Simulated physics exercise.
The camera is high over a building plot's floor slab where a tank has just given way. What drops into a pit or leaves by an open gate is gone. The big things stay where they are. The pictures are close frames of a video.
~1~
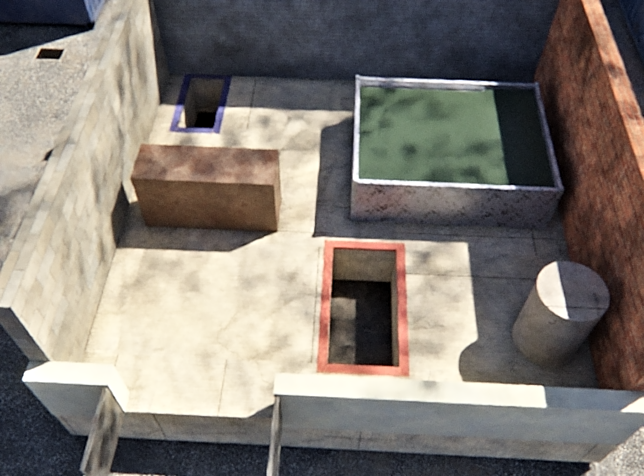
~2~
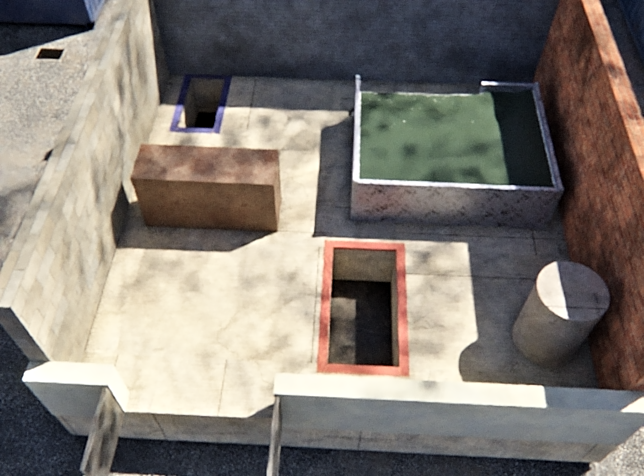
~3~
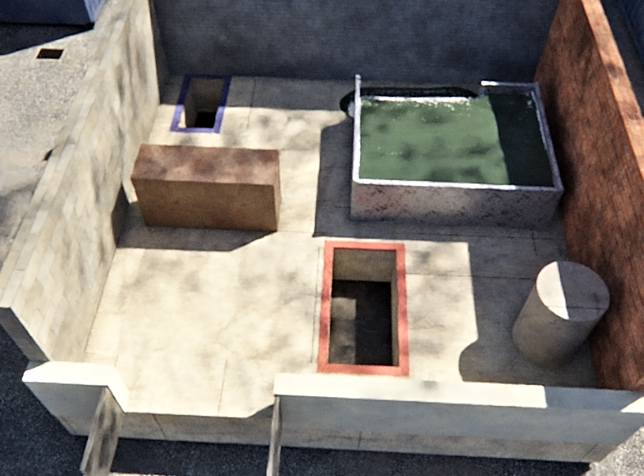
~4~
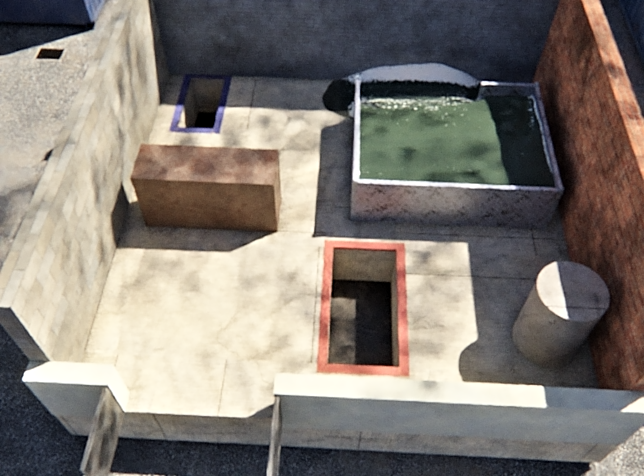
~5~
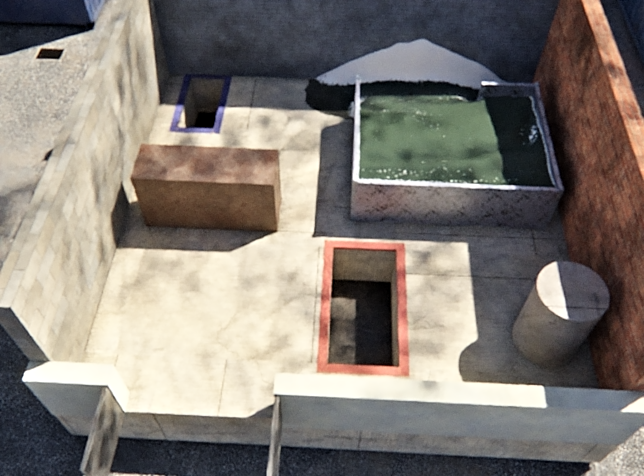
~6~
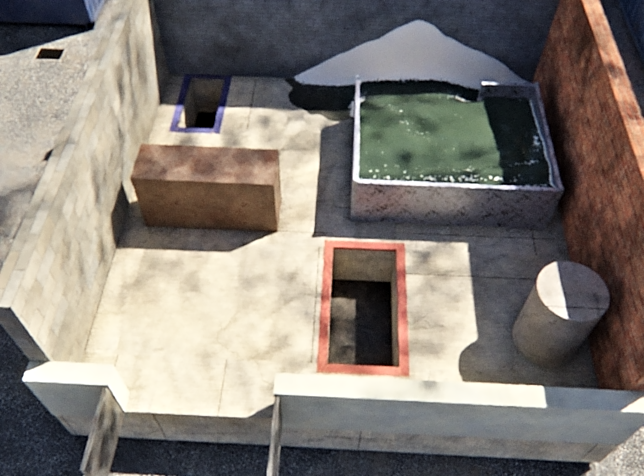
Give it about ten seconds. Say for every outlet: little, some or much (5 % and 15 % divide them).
In the end: The gate takes not even 5 %; the red pit takes from 5 to 15 %; the blue pit takes above 15 %.
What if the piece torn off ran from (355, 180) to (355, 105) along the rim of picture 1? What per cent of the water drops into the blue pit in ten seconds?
Roughly, in per cent: Blue 40.
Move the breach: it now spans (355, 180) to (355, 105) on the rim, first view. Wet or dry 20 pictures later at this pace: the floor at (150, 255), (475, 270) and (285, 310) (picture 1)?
In turn: Awash, not flooded, under water.
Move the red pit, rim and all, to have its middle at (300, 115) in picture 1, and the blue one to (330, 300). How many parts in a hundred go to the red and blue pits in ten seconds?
Roughly, in per cent: Red 55, blue 4.
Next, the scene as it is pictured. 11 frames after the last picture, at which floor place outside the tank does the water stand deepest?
Close to (509, 92).
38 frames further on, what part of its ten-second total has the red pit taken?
About 45 per cent.
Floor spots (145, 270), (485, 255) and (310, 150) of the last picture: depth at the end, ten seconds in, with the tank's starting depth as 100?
Roughly 2, 2 and 2 per cent, in turn.
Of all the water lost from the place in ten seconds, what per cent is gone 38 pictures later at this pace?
About 65 per cent.
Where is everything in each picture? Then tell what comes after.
In the first frame, the tank at (451, 134) is whole and still.
In the second frame, water pours out on the tank's far side and has run to (352, 115).
In the third frame, the front is at (345, 103), out from the gap on the tank's far side.
In the fourth frame, water pours out on the tank's far side and has run to a hidden place.
In the fifth frame, water pours out on the tank's far side and has run to a hidden place.
In the sixth frame, the front is at (292, 80), out from the gap on the tank's far side.
A moment on, water covers 20 % of the floor; the gate 0 %, the red pit 0 %, the blue pit 0 %.
Next, water covers 35 % of the floor; the gate 0 %, the red pit 0 %, the blue pit 7 %.
Then, water covers 50 % of the floor; the gate 0 %, the red pit 0 %, the blue pit 16 %.
Later, water covers 75 % of the floor; the gate 1 %, the red pit 3 %, the blue pit 26 %.
In the end, water covers 90 % of the floor; the gate 2 %, the red pit 7 %, the blue pit 38 %.
